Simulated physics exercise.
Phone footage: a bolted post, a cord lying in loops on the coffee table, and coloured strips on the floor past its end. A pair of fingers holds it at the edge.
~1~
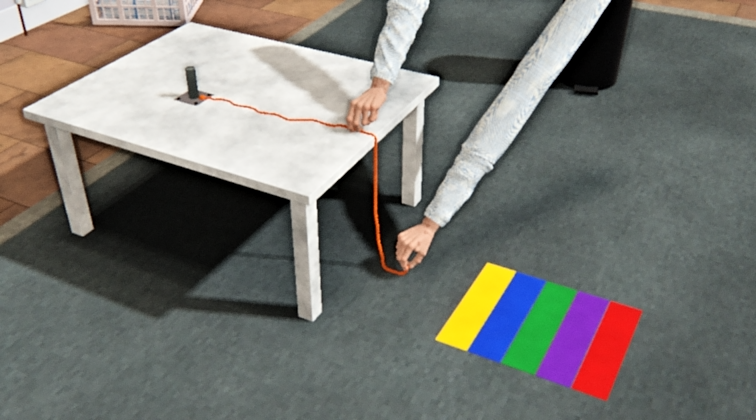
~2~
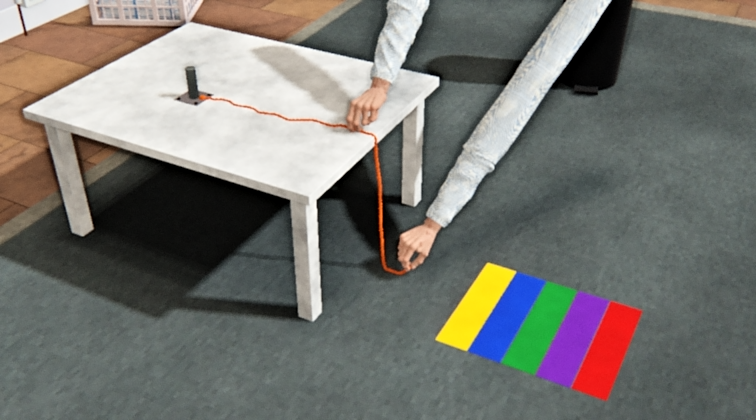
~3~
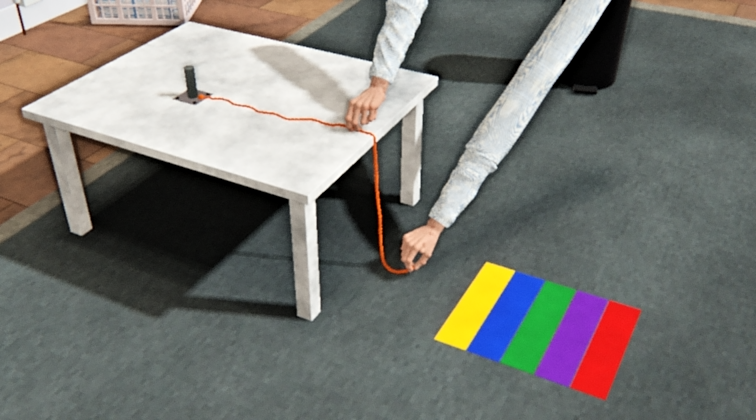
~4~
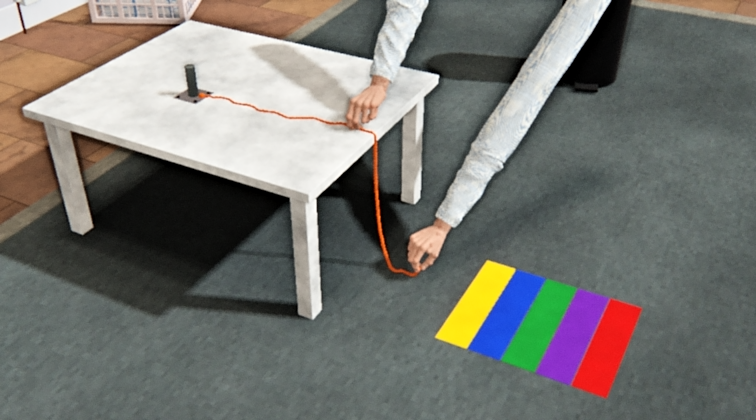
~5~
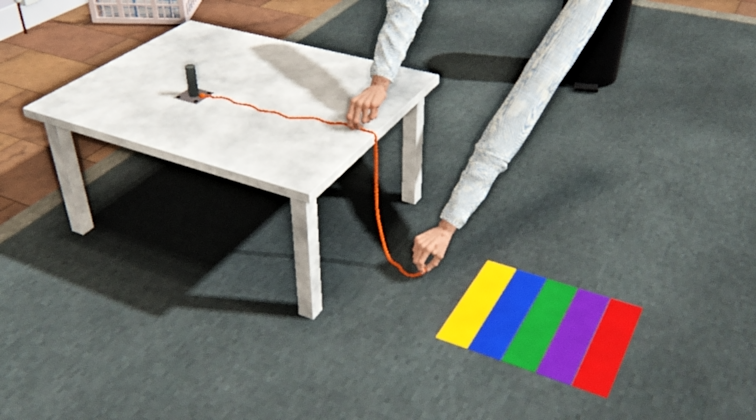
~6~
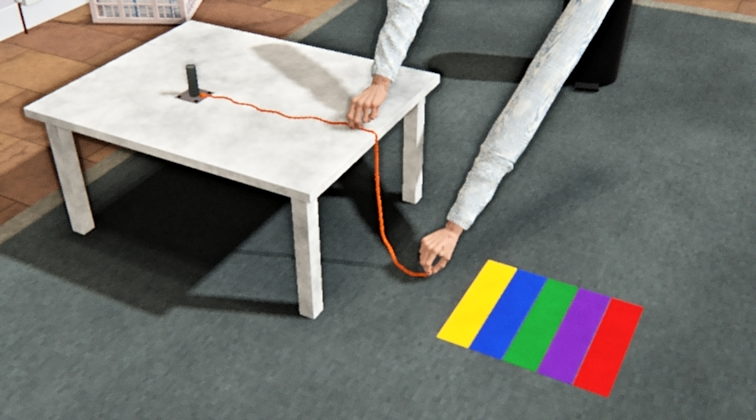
Two hands in pale sleeves reach in from the top over a white coffee table on a dark grey carpet, seen from above at an angle. An orange cord runs from a small dark post across the tabletop and hangs over the right edge, with yellow, blue, green, purple and red stripes at lower right. One hand stays pinching the cord at the edge while the lower hand draws its end slightly right, and the view holds nearly still.
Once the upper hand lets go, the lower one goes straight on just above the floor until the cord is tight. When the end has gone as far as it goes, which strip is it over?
It is over the blue strip.
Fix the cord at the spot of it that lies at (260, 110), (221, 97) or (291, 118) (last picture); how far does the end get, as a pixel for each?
Respectively (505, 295), (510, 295) and (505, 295).
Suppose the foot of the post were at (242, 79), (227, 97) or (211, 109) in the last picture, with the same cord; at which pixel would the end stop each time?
About (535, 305), then (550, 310), then (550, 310).
A little later, end near (464, 282); short of the strips.
Next, end near (494, 291); over yellow.
When it is tight, end near (511, 297); over blue. It halts on the blue strip.
